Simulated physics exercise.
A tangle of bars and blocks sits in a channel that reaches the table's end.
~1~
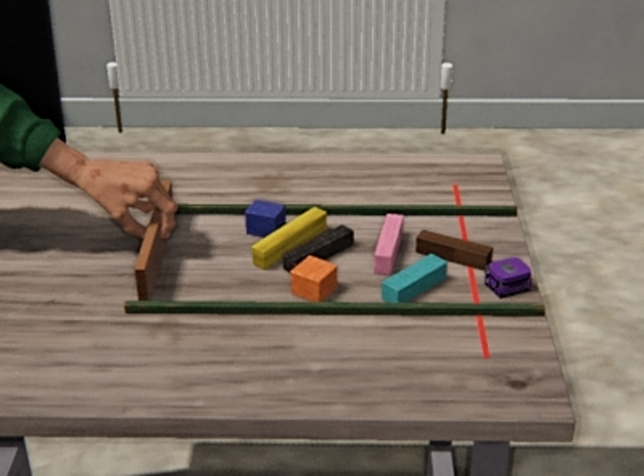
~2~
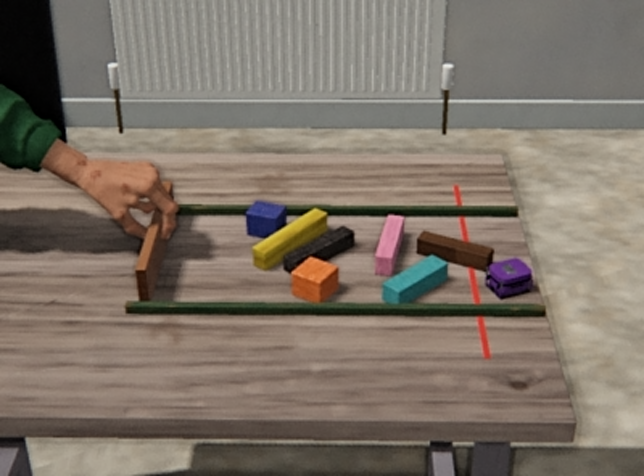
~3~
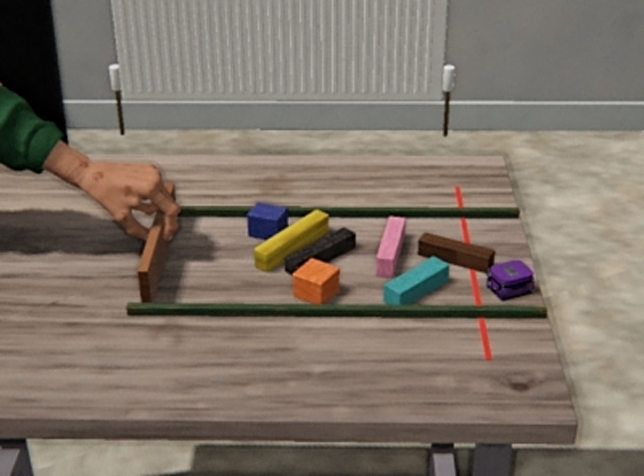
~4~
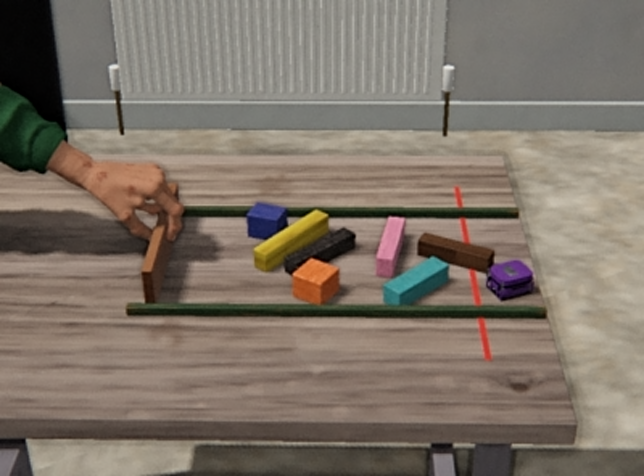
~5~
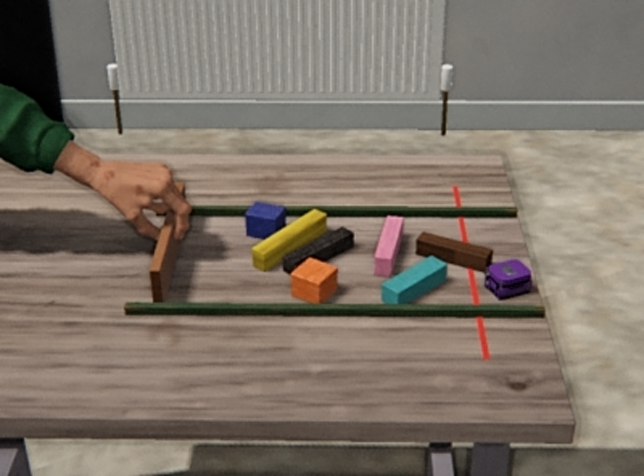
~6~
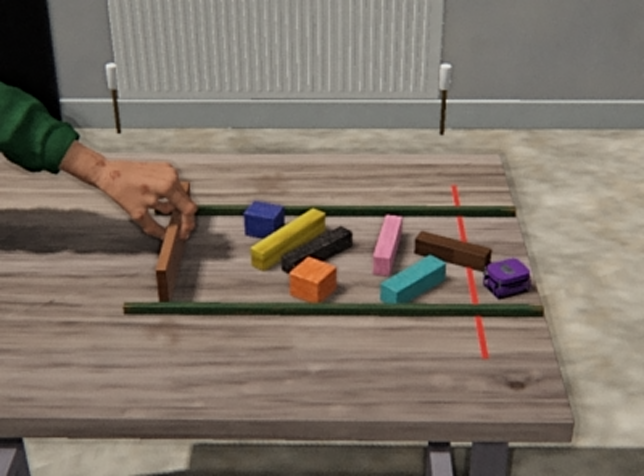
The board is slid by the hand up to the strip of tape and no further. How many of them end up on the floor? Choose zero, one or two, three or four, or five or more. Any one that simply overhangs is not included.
One or two.
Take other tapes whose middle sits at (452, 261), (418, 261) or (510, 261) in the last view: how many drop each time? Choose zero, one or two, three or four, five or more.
Taking them in turn, either one or two; no fall at all; more than four.
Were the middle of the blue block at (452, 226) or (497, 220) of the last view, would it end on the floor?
Blue block - first try slides off, second try slides off.
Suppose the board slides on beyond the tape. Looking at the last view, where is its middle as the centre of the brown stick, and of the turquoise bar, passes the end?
Approx. (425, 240) for the first, approx. (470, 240) for the second.
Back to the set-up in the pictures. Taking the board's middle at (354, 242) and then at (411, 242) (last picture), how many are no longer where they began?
Moved so far: 7, later 8.
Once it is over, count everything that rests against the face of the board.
4 of them.
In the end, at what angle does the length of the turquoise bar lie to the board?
Roughly 25°.
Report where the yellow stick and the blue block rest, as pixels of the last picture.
Yellow stick at about (497, 239), blue block at about (479, 219).
A little later, none off yet; purple case at rest near (507, 279); brown stick at rest near (453, 251); turquoise bar at rest near (414, 282).
Next, none off yet; purple case at rest near (507, 279); brown stick moving near (461, 253); turquoise bar at rest near (417, 282).
Later still, none off yet; purple case shifted a little near (522, 283); brown stick shifted about its own width near (529, 263); turquoise bar shifted about its own width near (487, 281).
When it is over, the number that fall off is one or two; down, brown stick and purple case.
